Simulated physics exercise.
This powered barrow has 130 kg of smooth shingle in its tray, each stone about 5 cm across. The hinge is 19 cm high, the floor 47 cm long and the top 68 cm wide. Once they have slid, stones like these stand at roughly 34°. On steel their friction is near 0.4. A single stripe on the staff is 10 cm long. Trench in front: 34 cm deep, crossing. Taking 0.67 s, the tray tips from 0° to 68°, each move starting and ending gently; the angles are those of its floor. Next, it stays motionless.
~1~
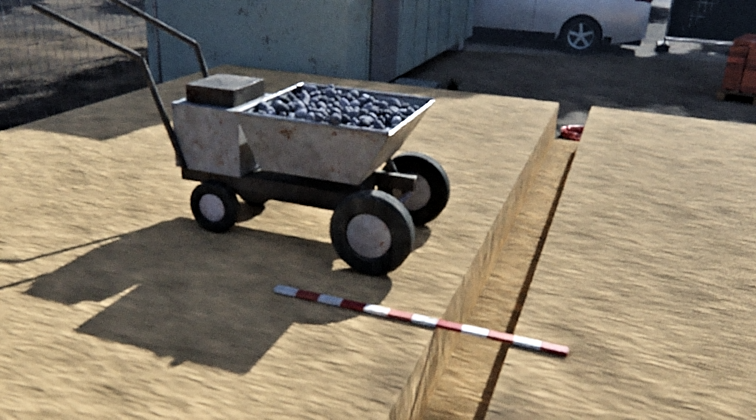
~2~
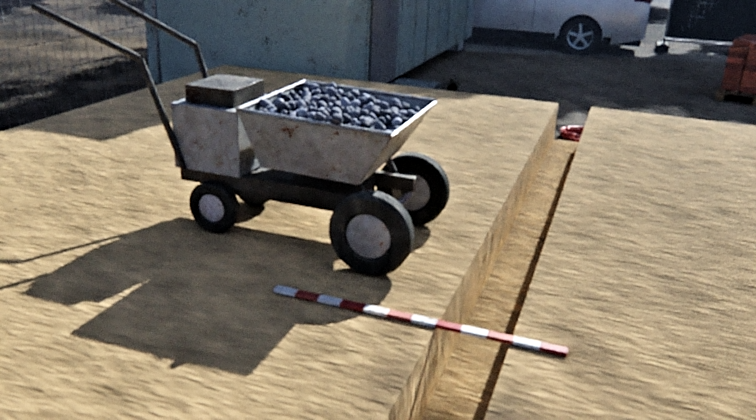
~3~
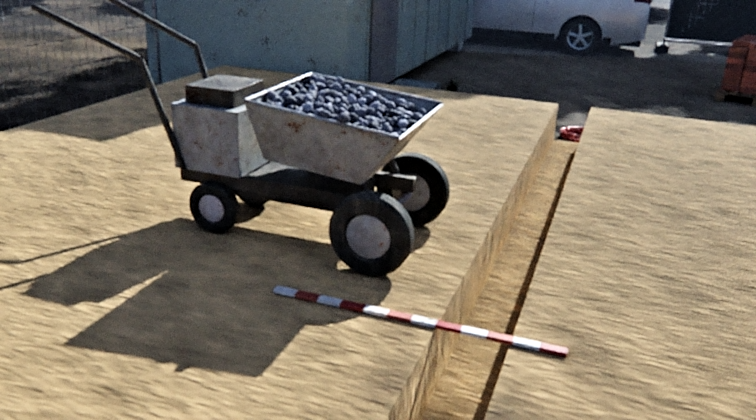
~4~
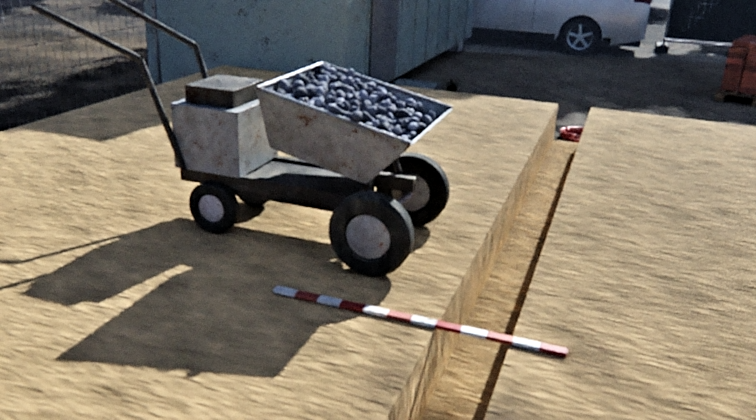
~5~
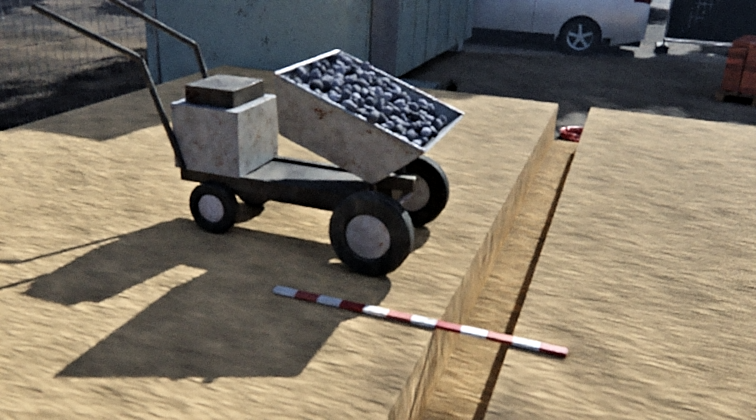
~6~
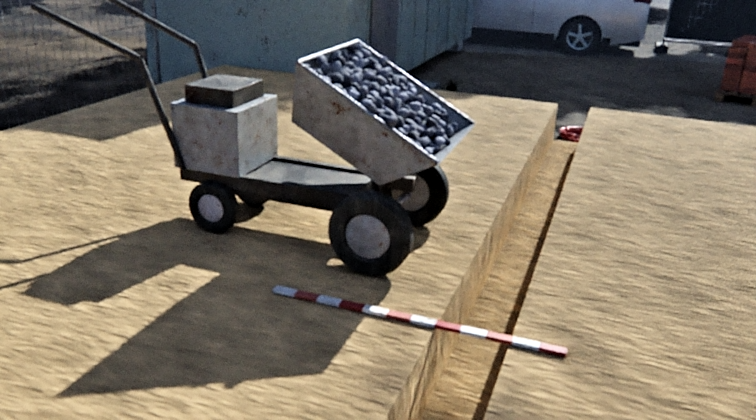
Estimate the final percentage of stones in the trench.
I would say 49 percent.
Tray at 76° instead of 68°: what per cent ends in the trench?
Around 40 per cent would finish in the trench.
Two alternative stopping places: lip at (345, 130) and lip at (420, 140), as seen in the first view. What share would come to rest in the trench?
First spot about 75, second spot about 30 per cent.
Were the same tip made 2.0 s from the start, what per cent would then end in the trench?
Roughly 70% would finish there.
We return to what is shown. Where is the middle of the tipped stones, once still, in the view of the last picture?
Resting centre: About (542, 270).
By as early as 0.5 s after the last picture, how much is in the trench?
Close to 20 per cent has got there by then.
Then, 0.2 s after the last picture the floor is at 57°, 100 % in the tray; the foremost stones are at (475, 175).
Then, 0.5 s after the last picture the floor is at 68°, 68 % in the tray, 18 % in the trench, 14 % past the trench; the foremost stones are at (565, 272).
Then, 0.8 s after the last picture the floor is at 68°, 24 % in the tray, 25 % in the trench, 51 % past the trench; the foremost stones are at (756, 314).
Then, 2.8 s after the last picture the floor is at 68°, 0 % in the tray, 49 % in the trench, 51 % past the trench; the foremost stones are past the picture's edge.
